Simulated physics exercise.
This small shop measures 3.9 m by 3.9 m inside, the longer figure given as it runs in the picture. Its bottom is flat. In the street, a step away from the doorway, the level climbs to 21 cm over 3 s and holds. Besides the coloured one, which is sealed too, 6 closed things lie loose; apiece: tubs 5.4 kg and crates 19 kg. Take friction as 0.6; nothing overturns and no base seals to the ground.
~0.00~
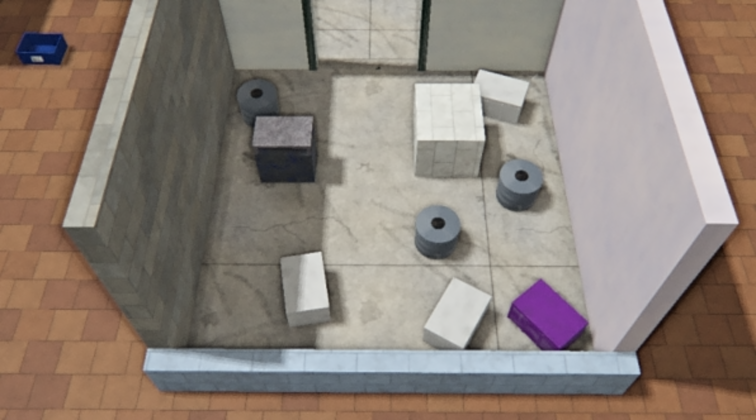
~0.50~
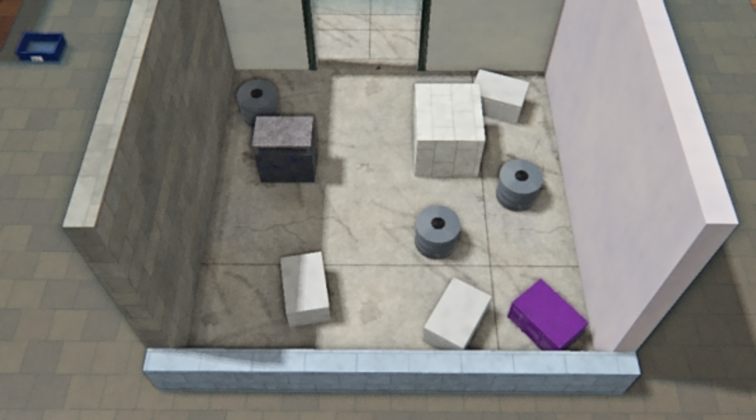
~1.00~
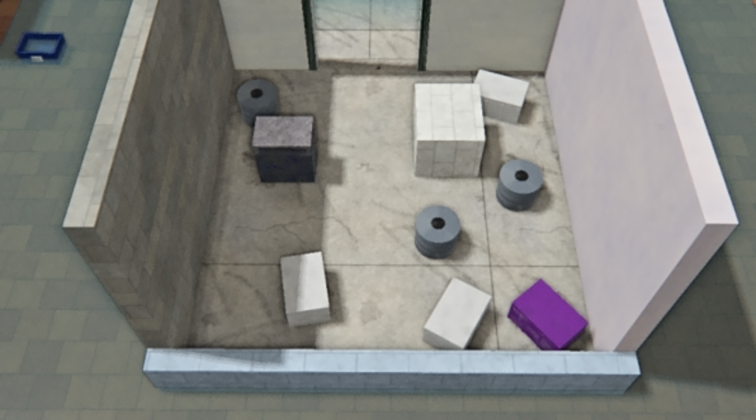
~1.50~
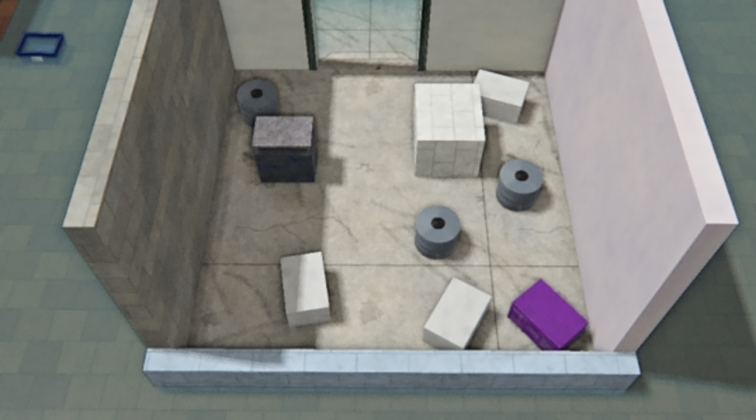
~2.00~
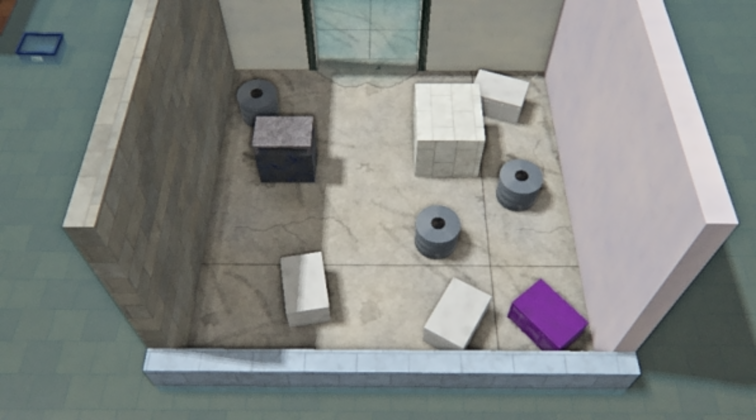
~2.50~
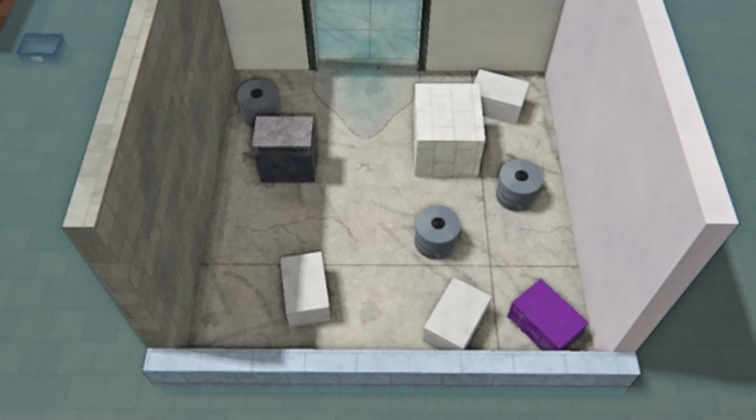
Water spreads over the brown paving around a small walled shop, seen from high above with its doorway at the far side. Inside are three grey tubs, pale crates, a dark block at left, a large white one towards the right and a purple crate at lower right. The water turns the street grey-green, then pushes a rounded pale-blue tongue through the doorway, while the objects inside and the camera stay still.
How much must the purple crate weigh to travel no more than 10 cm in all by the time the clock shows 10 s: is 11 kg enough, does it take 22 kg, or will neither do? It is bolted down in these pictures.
I expect that neither weight holds it.
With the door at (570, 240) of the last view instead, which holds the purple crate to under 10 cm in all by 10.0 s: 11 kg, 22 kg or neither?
In that case only the larger load is enough.
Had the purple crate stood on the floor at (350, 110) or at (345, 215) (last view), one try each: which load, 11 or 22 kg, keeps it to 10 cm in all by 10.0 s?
In that order: Neither holds; neither holds.
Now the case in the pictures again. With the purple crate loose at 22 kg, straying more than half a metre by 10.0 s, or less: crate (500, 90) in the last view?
Answer: Under.
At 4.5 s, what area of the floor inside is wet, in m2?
About 8.0 m2.
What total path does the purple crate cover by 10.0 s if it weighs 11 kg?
About 150 cm.
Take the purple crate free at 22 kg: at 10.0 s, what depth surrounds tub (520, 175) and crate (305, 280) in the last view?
About 8 and 11 cm.
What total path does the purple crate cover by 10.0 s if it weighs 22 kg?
Some 140 cm in all.
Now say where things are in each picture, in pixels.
The purple crate at (550, 312), on the bottom; 0.0 m2 under water; 0 of 7 have shifted, in the first picture.
The purple crate at (550, 312), on the bottom; 0.0 m2 under water; 0 of 7 have shifted, in the second picture.
The purple crate at (550, 312) rests on the ground; water covers 0.0 m2; 0 of 7 have shifted, in the third picture.
The purple crate at (550, 312) rests on the ground; 0.0 m2 under water; 0 of 7 have shifted, in the fourth picture.
The purple crate at (550, 312), on the bottom; 0.2 m2 under water; 0 of 7 have shifted, in the fifth picture.
The purple crate at (550, 312), on the bottom; 0.9 m2 under water; 0 of 7 have shifted, in the sixth picture.
After 3.5 s the purple crate would be 0 cm from its start with 11 kg and 0 cm from its start with 22 kg; 0 cm of water round it then.
After 4.5 s the purple crate would be 0 cm from its start with 11 kg and 0 cm from its start with 22 kg; 0 cm of water round it then.
After 7.0 s the purple crate would be 11 cm from its start with 11 kg and 2 cm from its start with 22 kg; 7 cm of water round it then.
After 10.0 s the purple crate would be 143 cm from its start with 11 kg and 137 cm from its start with 22 kg; 10 cm of water round it then.
